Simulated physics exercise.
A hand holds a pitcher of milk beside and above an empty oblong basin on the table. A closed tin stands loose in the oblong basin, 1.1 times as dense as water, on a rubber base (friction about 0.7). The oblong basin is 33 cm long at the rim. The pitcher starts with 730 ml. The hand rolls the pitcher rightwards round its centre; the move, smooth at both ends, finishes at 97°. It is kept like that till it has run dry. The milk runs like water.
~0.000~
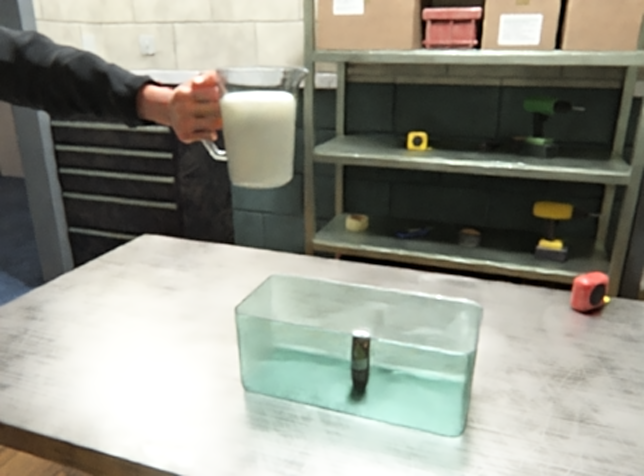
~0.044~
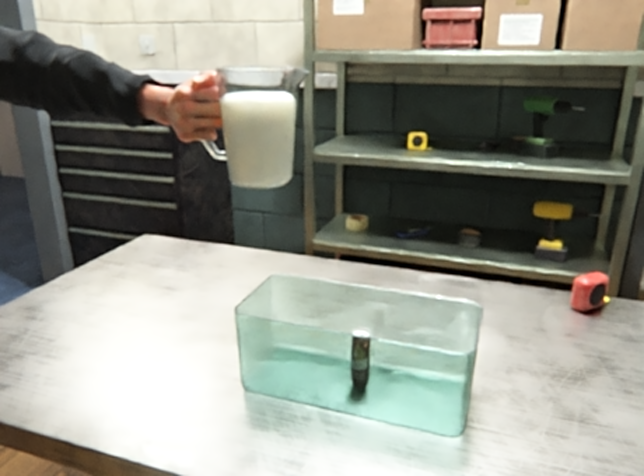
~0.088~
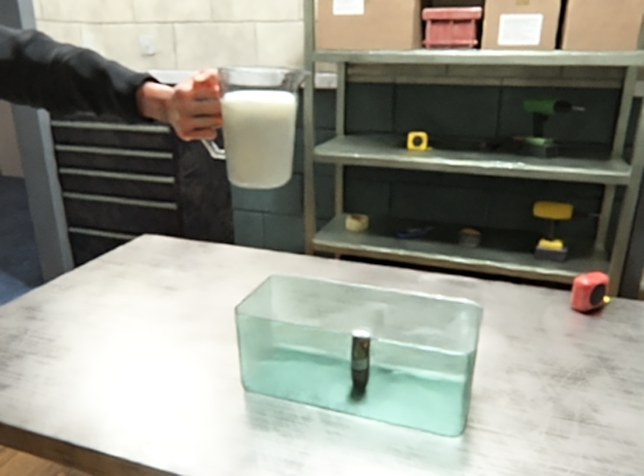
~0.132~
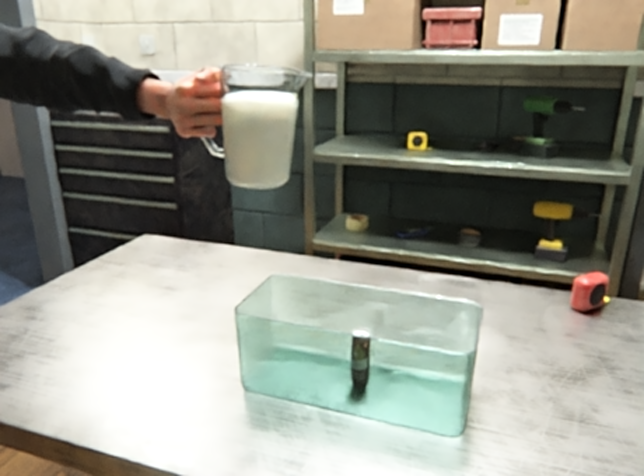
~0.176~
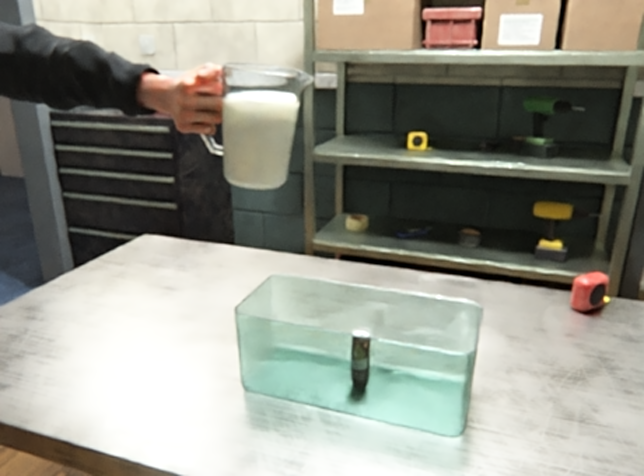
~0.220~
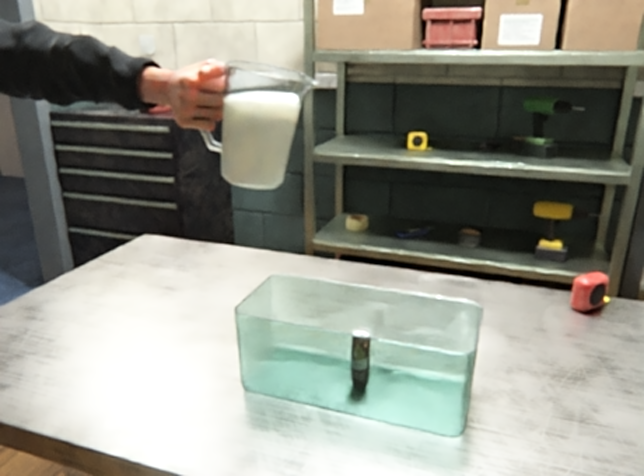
A hand held a glass pitcher of milk above a table, at first barely moving, then slowly tilted it a little to the right, while a small dark tin stood still in the clear oblong basin.
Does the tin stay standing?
The tin stays up.
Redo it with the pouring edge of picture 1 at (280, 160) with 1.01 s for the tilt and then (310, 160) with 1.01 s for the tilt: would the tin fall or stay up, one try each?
First it goes over; then it falls.
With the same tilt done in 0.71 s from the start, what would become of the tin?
Then it remains upright.
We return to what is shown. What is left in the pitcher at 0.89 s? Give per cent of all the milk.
Some 50 per cent.
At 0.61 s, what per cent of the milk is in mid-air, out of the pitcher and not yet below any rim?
Near 8 in a hundred.
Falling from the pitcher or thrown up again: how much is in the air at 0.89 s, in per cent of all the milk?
Near 30 in a hundred.
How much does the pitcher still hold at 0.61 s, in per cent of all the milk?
Some 92 per cent.
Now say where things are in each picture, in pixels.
The first picture shows tilt 0°; pouring edge (307, 71); surface from (228, 95) to (292, 97); the oblong basin's rim runs from (253, 292) to (479, 329); the tin's top is at (361, 335).
The second picture shows tilt 0°; pouring edge (308, 71); surface from (229, 94) to (293, 97).
The third picture shows tilt 2°; pouring edge (309, 73); surface from (229, 94) to (294, 97).
The fourth picture shows tilt 4°; pouring edge (311, 75); surface from (230, 95) to (295, 98).
The fifth picture shows tilt 7°; pouring edge (314, 79); surface from (231, 95) to (297, 99).
The sixth picture shows tilt 11°; pouring edge (317, 83); surface from (232, 96) to (299, 99).
Then, 0.61 s in, the tilt is 64° and 92 per cent is still to pour; the tin stands where it began.
Then, 0.89 s in, the tilt is 94° and 49 per cent is still to pour; the tin stands where it began.
Then, 1.19 s in, the tilt is 97° and 11 per cent is still to pour; the tin stands where it began.
Then, 1.51 s in, the tilt is 97° and 1 per cent is still to pour; the tin stands where it began.
Finally, the tin stands where it began.
